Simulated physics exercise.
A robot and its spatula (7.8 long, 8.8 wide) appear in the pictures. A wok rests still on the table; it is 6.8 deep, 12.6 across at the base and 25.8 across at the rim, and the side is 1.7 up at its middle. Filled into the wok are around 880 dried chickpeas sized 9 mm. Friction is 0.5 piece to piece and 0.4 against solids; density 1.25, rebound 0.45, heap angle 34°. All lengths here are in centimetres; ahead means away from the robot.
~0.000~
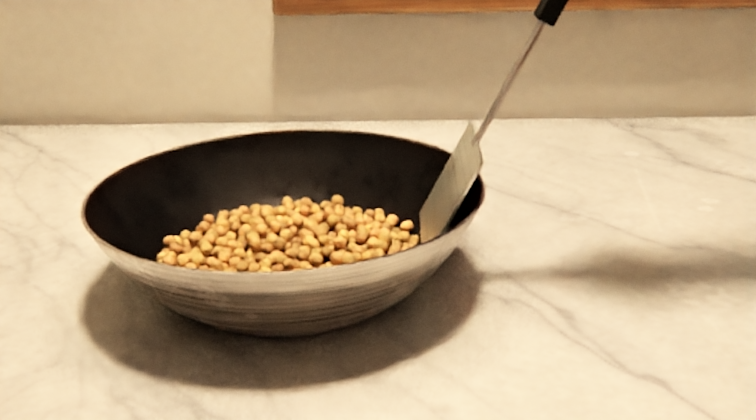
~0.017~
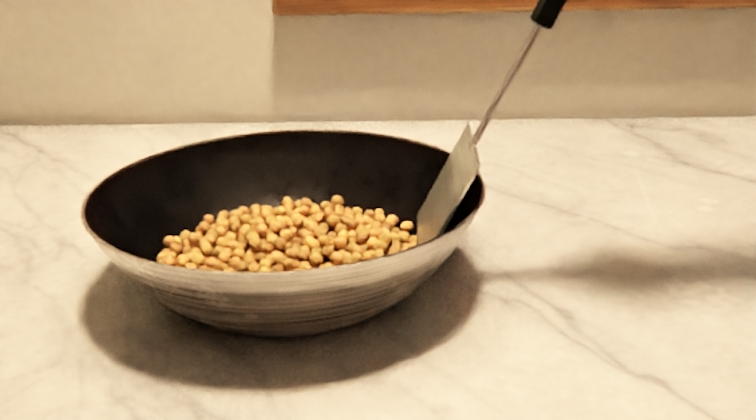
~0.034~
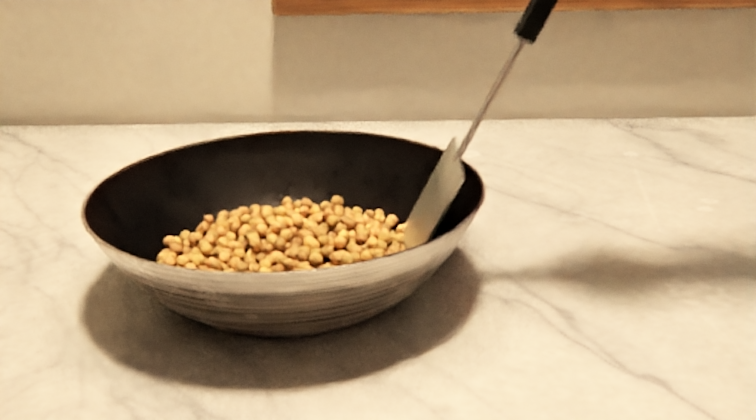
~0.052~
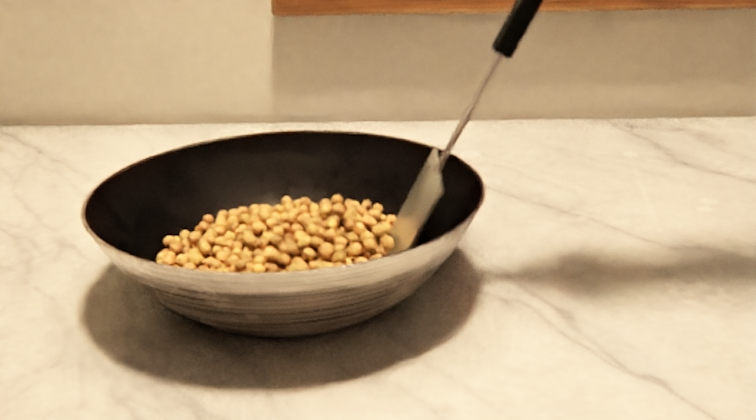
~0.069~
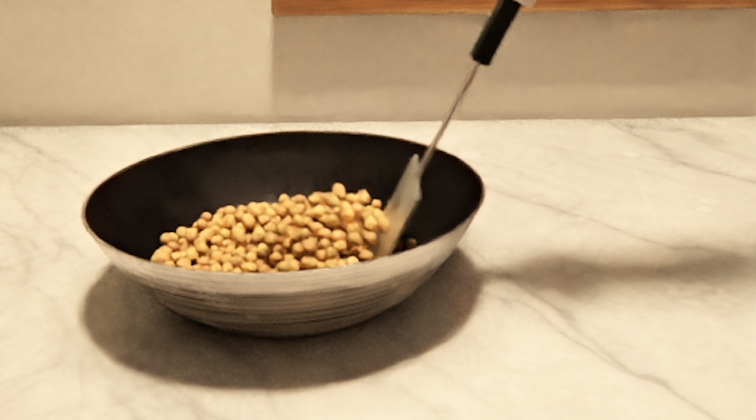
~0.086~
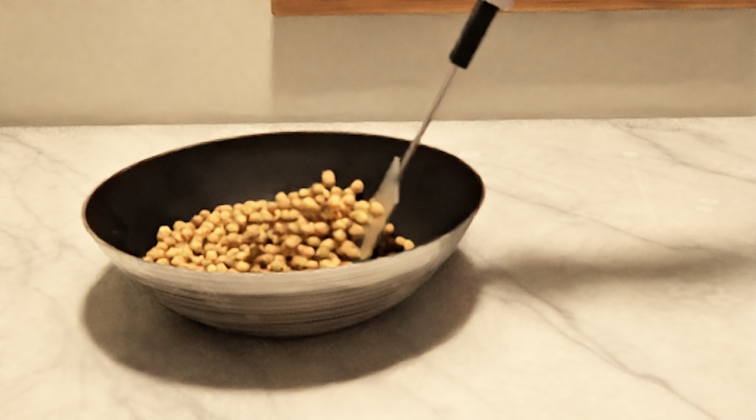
A metal spatula with a black handle slides leftward and slightly down inside a wok, first moving barely at all, then pushing the right edge of a heap of tan chickpeas until it bunches higher and a few lie behind the blade. The wok, black inside and silvery outside, stays still on a pale veined marble counter. The unmoving camera looks slightly down toward a beige wall with a wooden strip above.
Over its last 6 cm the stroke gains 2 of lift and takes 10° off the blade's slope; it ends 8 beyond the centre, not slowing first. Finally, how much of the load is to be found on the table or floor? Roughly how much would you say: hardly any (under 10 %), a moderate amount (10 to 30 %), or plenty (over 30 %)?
I'd say a moderate amount.
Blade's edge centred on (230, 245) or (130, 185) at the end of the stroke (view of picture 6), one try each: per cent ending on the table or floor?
The two tries give near 0 and near 40 in a hundred.
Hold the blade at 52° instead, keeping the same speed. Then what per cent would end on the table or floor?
In that case, around 15 percent would end up on the table or floor.
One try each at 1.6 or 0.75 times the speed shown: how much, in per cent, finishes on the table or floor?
Roughly 35 percent for the first try, 10 percent for the second.
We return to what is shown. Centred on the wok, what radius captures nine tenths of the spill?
About 30 cm.
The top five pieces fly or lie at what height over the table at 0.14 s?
Somewhere near 8 cm, I'd say.
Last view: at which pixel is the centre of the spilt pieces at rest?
(12, 281) or thereabouts.
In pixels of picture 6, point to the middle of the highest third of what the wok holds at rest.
The centre sits at about (170, 235).
After 0.14 s, sloping 63°, highest piece 8 above the table; 880 in the wok.
After 0.19 s, sloping 59°, highest piece 11 above the table; 880 in the wok.
After 0.42 s, sloping 53°, highest piece 9 above the table; 715 in the wok, 81 on the table or floor, 84 on the blade or in flight.
After 1.47 s, sloping 53°, highest piece 6 above the table; 714 in the wok, 166 on the table or floor.
In the end, 714 in the wok, 166 on the table or floor. That is 19 % on the table or floor.
